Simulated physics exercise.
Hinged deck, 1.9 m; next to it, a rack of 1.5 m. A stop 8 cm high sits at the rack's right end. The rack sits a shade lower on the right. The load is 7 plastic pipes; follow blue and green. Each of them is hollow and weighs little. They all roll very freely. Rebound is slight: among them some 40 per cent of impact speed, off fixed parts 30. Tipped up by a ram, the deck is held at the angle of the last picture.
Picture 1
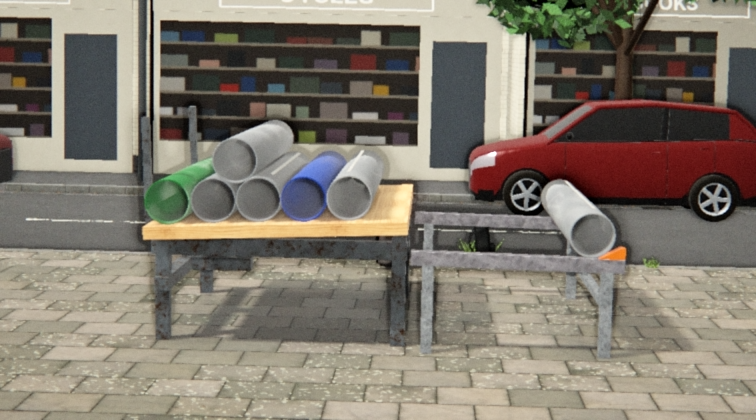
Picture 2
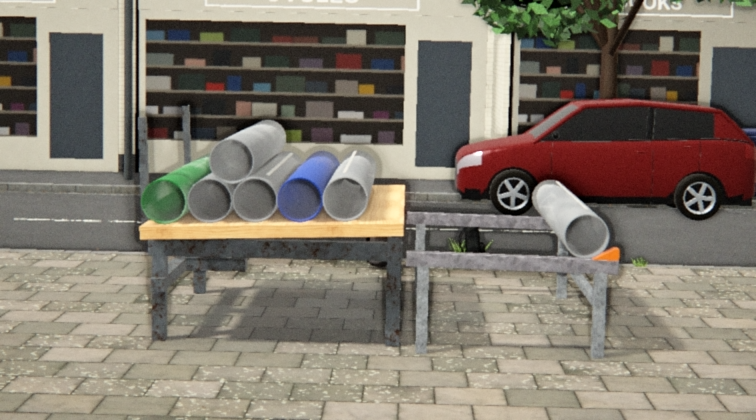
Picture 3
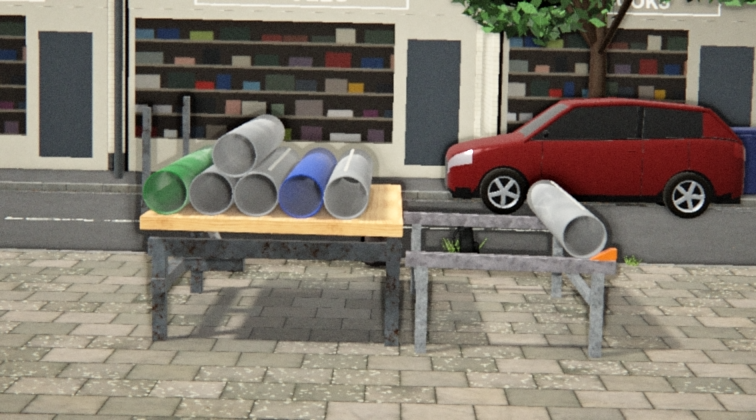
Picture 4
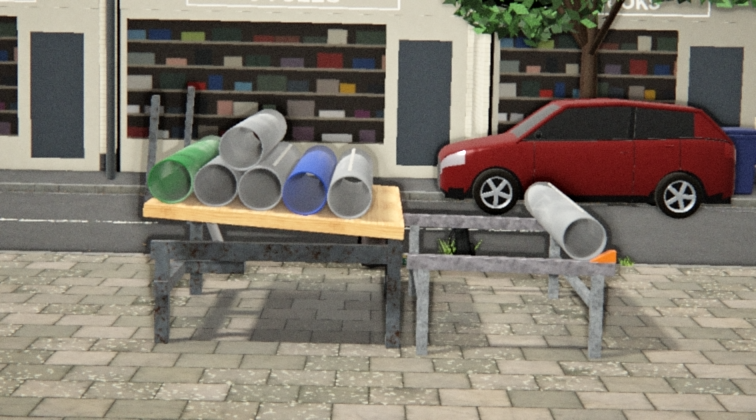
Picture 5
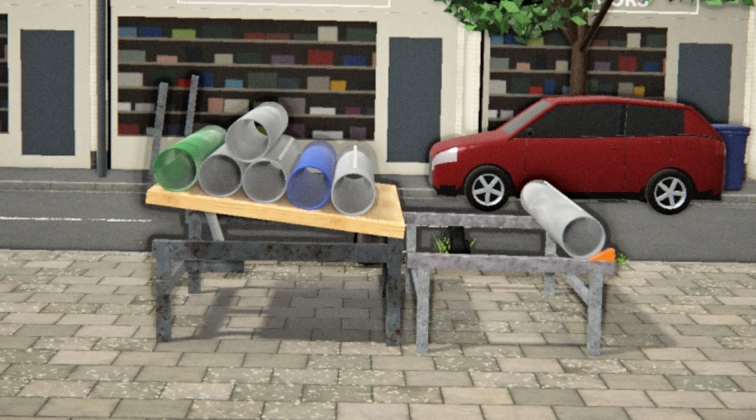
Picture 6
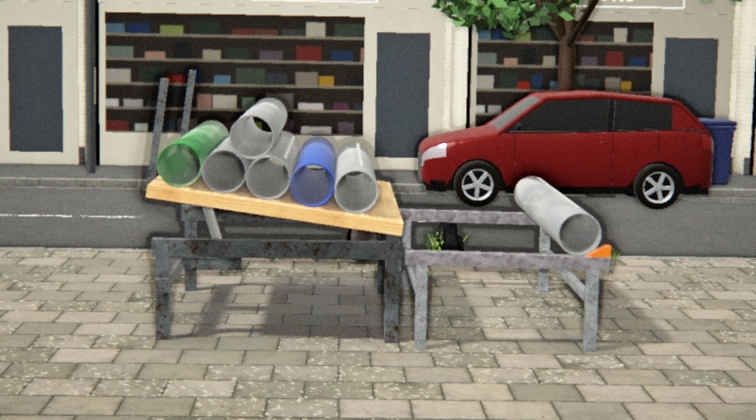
The clip opens on a nearly level wooden deck stacked with grey, green and blue pipes, beside a lower metal rack holding one grey pipe. The deck's left end then rises modestly, sloping it down toward the rack, while its pipes stay stacked and the street backdrop shifts slightly left.
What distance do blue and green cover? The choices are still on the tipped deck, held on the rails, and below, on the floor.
I would put it as blue pipe held on the rails; green still on the tipped deck.
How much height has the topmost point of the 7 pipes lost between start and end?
Some 20 cm lower.
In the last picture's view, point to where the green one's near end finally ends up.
(384, 196), roughly.
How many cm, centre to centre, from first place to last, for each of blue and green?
The blue one shifts some 150 and the green one roughly 160.
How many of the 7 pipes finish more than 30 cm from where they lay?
In total, 6.
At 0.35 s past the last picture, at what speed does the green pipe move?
It's going at around 0.4 m/s.
Then, 0.4 s after the last picture, blue is on the deck, 55 cm from the hinge, rolling right; green is on the deck, 155 cm from the hinge, rolling right; 0 lost over the end.
Then, 0.6 s after the last picture, blue is on the deck, 40 cm from the hinge, rolling right; green is on the deck, 140 cm from the hinge, rolling right; 0 lost over the end.
Then, 0.9 s after the last picture, blue is on the deck, 20 cm from the hinge, rolling right; green is on the deck, 120 cm from the hinge, rolling right; 0 lost over the end.
Then, 1.4 s after the last picture, blue is up on others, 135 cm from the rack's far end, rolling right; green is on the deck, 80 cm from the hinge, rolling right; 0 lost over the end.
At rest (3.6 s after the last picture), blue is on the rack, 75 cm from the rack's far end; green is on the deck, 15 cm from the hinge; 0 lost over the end.
